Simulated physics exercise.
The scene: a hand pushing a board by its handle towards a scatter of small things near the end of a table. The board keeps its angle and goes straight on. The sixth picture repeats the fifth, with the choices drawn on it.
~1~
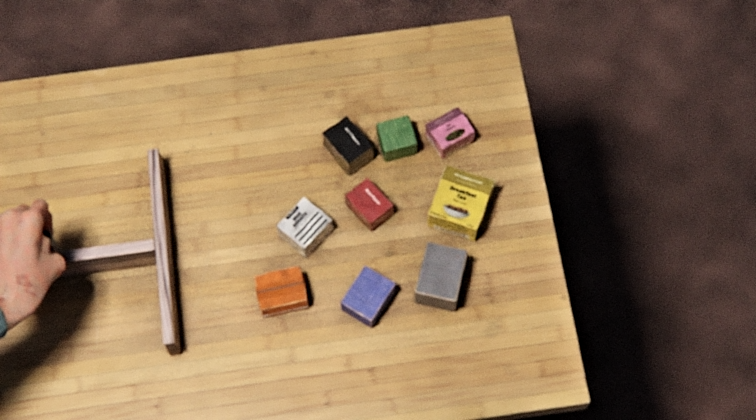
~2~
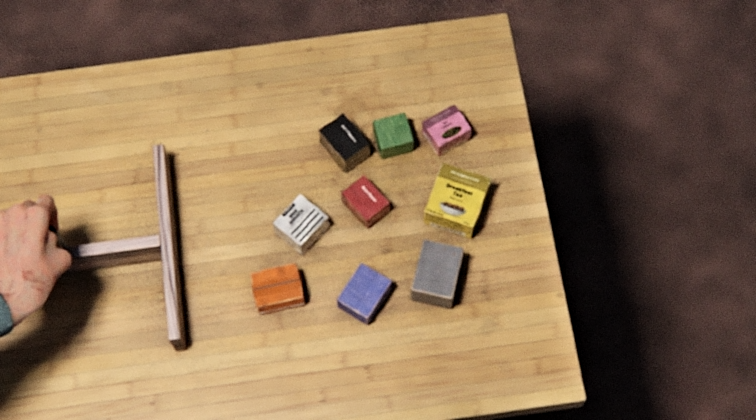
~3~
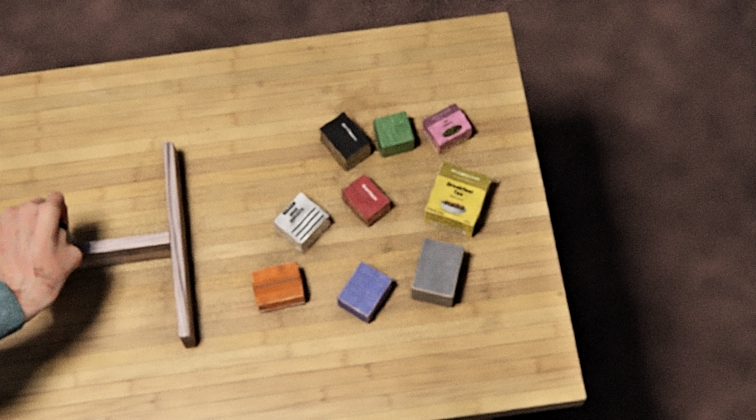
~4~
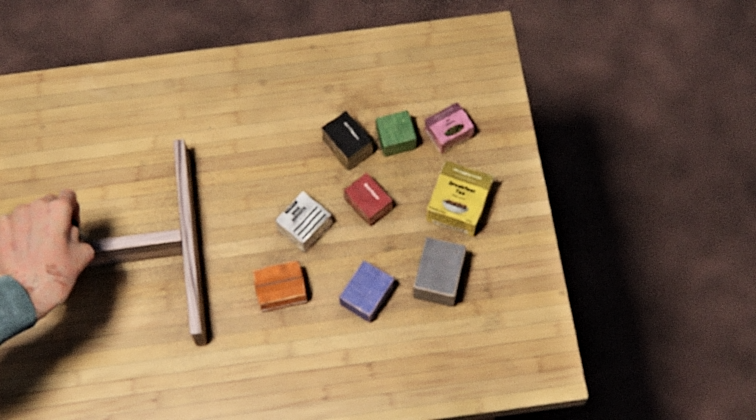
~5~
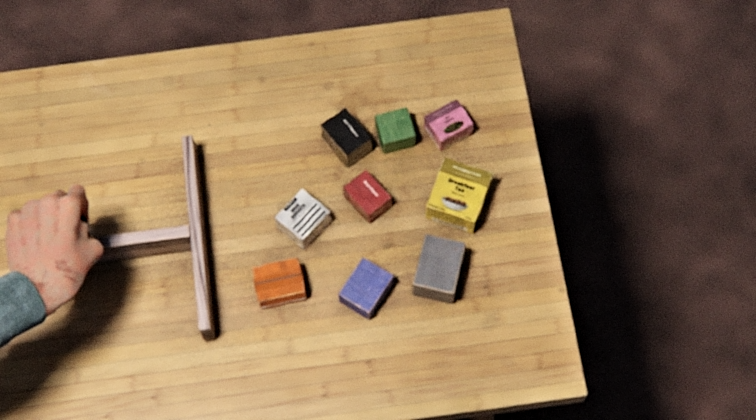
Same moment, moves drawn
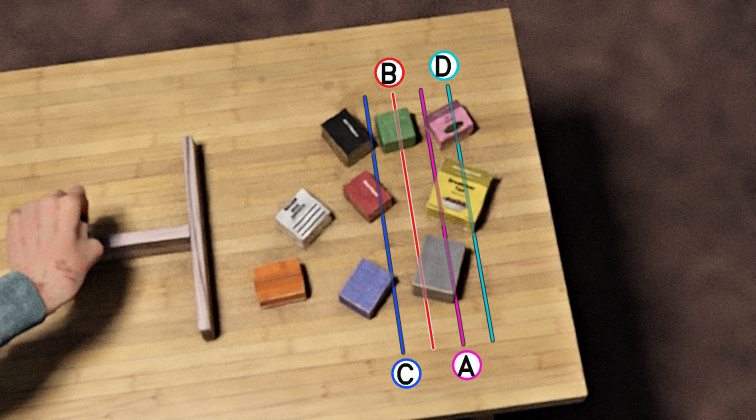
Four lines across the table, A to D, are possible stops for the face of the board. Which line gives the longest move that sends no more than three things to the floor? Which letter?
It should halt at D.
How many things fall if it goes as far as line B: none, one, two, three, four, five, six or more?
In all, none.
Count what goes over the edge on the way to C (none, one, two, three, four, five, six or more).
By then, none.
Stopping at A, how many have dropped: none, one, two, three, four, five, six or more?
By then, none.
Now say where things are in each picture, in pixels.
Black packet (348, 146); pink packet (450, 134); red packet (369, 205), in the first picture.
Board (166, 239); blue block (364, 294), in the second picture.
Board (175, 236); green block (393, 135), in the third picture.
Board (187, 234); yellow box (460, 199), in the fourth picture.
Board (195, 229); black packet (346, 138); pink packet (448, 126); red packet (368, 197), in the fifth picture.
On the marked copy, A at (441, 212); B at (412, 216); C at (383, 220); D at (469, 208).
Following D. Soon after the start, board (294, 216); blue block (379, 290); orange box (332, 278).
Later, board (390, 204); grey block (510, 254); pink packet (472, 128).
In the end, board (466, 194); grey block over the edge; pink packet over the edge; two fallen.
As for the rest, A is within the limit but short; B is within the limit but short; C is within the limit but short.
